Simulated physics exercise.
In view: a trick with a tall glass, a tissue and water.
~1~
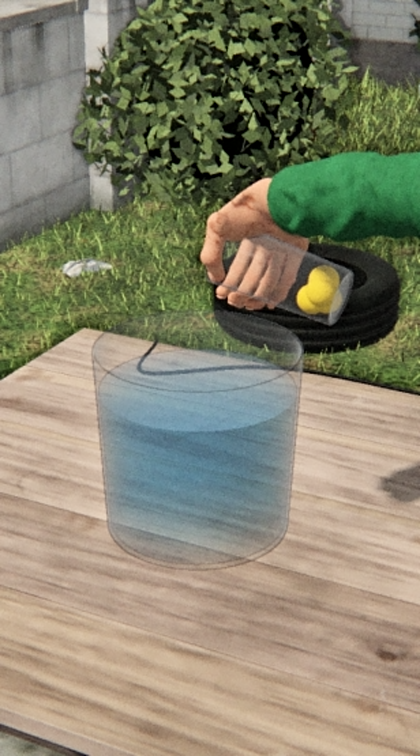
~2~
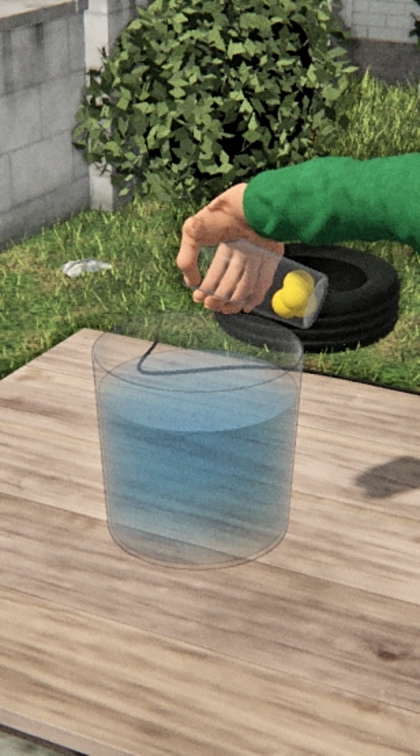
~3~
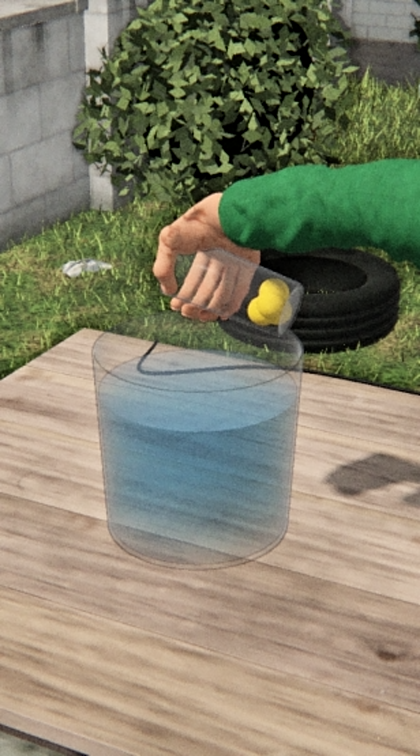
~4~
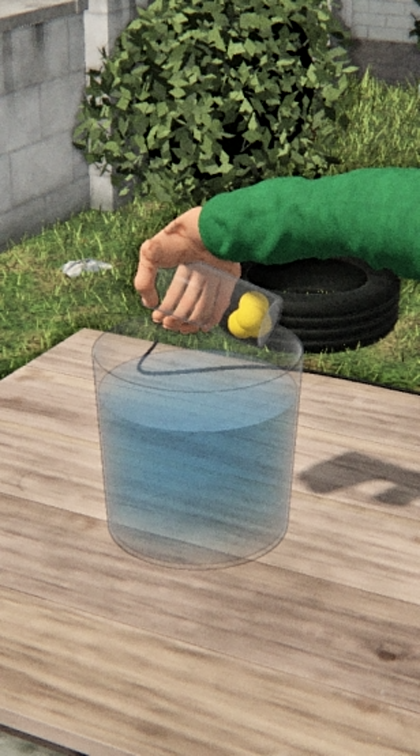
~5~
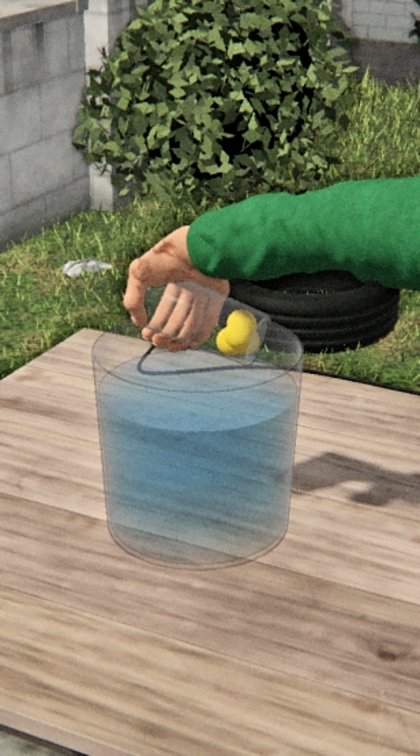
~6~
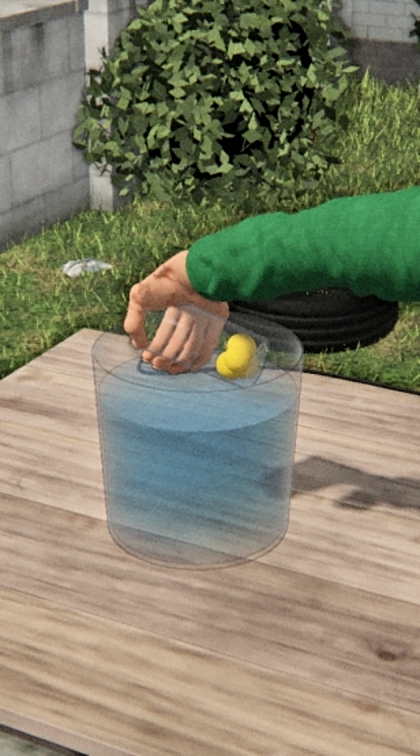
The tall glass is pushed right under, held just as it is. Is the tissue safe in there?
Under the surface the tissue is flooded.
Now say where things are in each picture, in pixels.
In the first picture, tall glass (277, 273) on its side; above the basin.
In the second picture, tall glass (252, 277) on its side; tissue (299, 296); coming down.
In the third picture, tall glass (229, 285) on its side; lower.
In the fourth picture, tall glass (209, 298) on its side; tissue (254, 317); lower still.
In the fifth picture, tall glass (198, 316) on its side; close to the surface.
In the sixth picture, tall glass (198, 339) on its side; tissue (242, 358); just over the surface.
Next, the tall glass enters the water.
After that, water pours in as the air escapes.
Finally, the tall glass is under, flooded, and the tissue is wet.
